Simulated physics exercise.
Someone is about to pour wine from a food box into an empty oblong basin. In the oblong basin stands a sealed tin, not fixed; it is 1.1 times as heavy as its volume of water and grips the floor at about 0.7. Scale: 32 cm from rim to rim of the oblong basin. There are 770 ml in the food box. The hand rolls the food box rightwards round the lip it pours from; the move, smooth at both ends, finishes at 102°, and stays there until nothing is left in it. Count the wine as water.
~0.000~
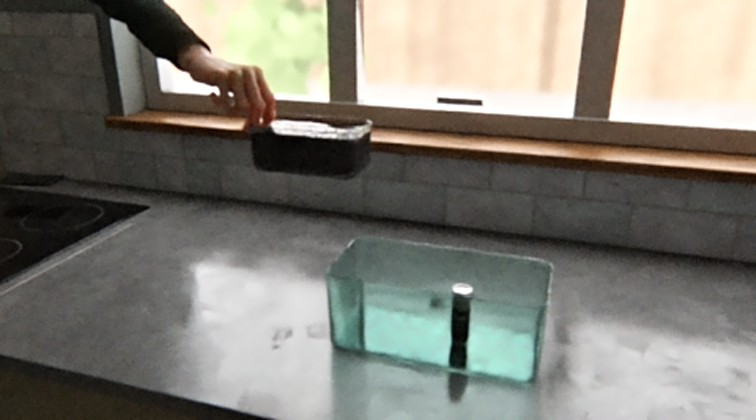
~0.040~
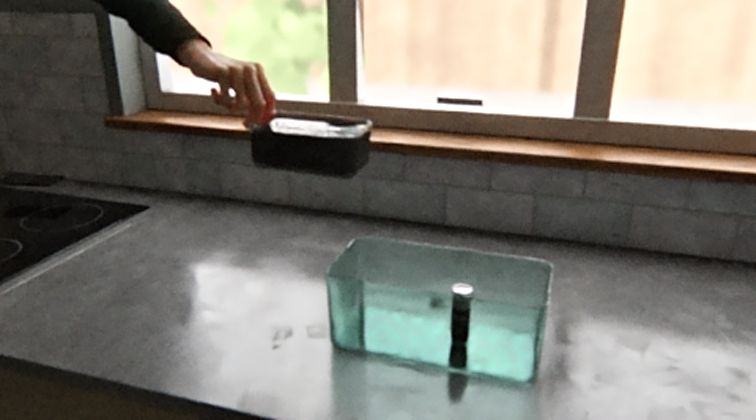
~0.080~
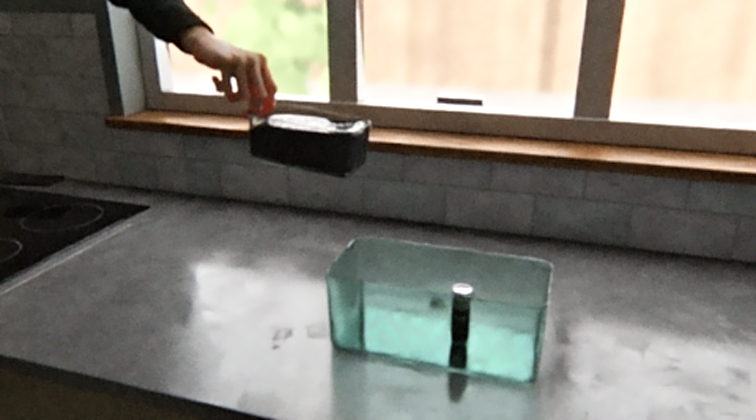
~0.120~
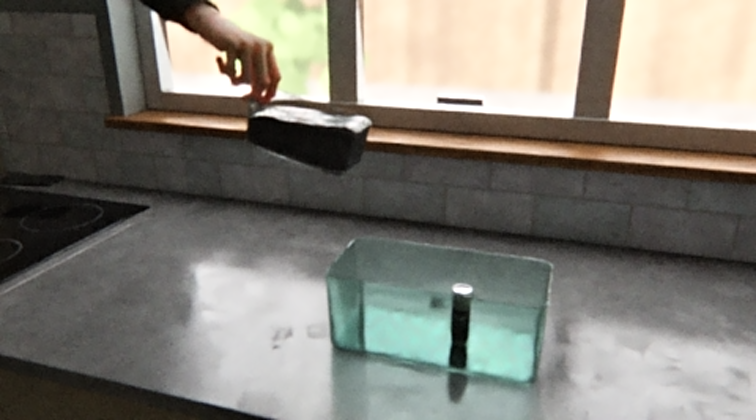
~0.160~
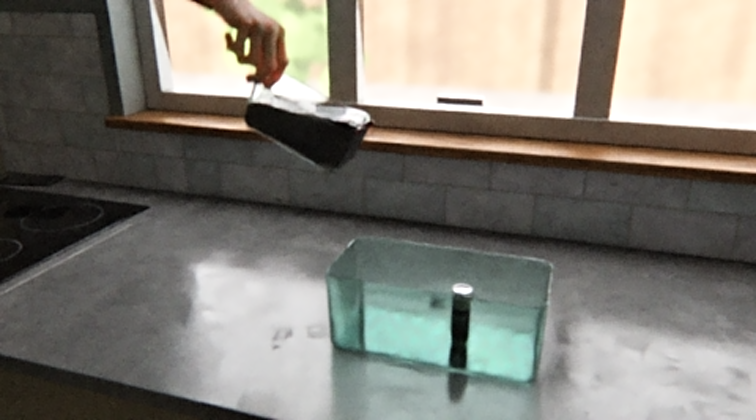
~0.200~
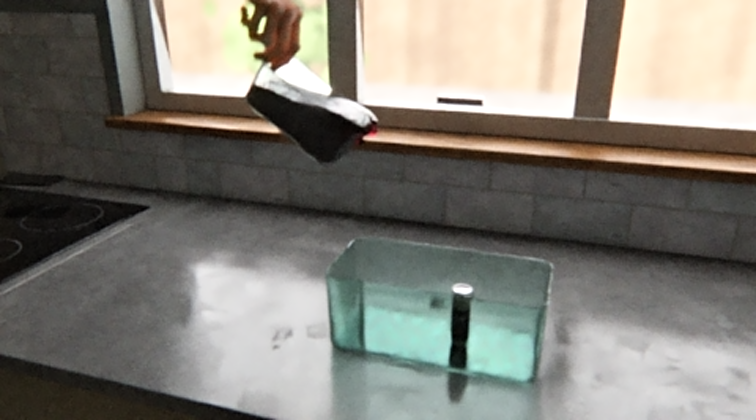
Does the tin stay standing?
The tin stays up.
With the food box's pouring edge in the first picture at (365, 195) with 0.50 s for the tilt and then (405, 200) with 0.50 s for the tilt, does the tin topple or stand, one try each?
First it topples; then it keeps standing.
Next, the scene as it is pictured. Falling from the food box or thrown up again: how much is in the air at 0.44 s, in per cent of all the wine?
Some 66 per cent.
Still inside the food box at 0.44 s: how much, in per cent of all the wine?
About 30 per cent.
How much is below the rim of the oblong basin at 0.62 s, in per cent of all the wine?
Near 70 in a hundred.
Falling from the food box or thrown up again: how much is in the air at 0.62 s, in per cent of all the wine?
About 24 per cent.
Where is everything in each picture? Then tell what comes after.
It leans 0°; its right rim is at (363, 129); the wine meets the walls at (265, 126) and (364, 134); the oblong basin's rim runs from (341, 255) to (550, 285); the tin's top is at (462, 292), in the first frame.
It leans 2°; its right rim is at (363, 129); the wine meets the walls at (265, 125) and (363, 132), in the second frame.
It leans 6°; its right rim is at (363, 129); the wine meets the walls at (264, 120) and (363, 128), in the third frame.
It leans 14°; its right rim is at (363, 129); the wine meets the walls at (263, 112) and (364, 126); 1 per cent is over the edge, in the fourth frame.
It leans 24°; its right rim is at (362, 129); the wine meets the walls at (262, 99) and (363, 123); 4 per cent is over the edge, in the fifth frame.
It leans 35°; its right rim is at (362, 129); the wine meets the walls at (263, 82) and (350, 110); 8 per cent is over the edge, in the sixth frame.
Then, 0.44 s in, the tilt is 98° and 30 per cent is still to pour; the tin stands where it began.
Then, 0.62 s in, the tilt is 102° and 5 per cent is still to pour; the tin stands where it began.
Then, 0.80 s in, the tilt is 102° and 1 per cent is still to pour; the tin stands where it began.
Then, 1.00 s in, the tilt is 102° and 0 per cent is still to pour; the tin stands where it began.
Finally, the tin stands where it began.
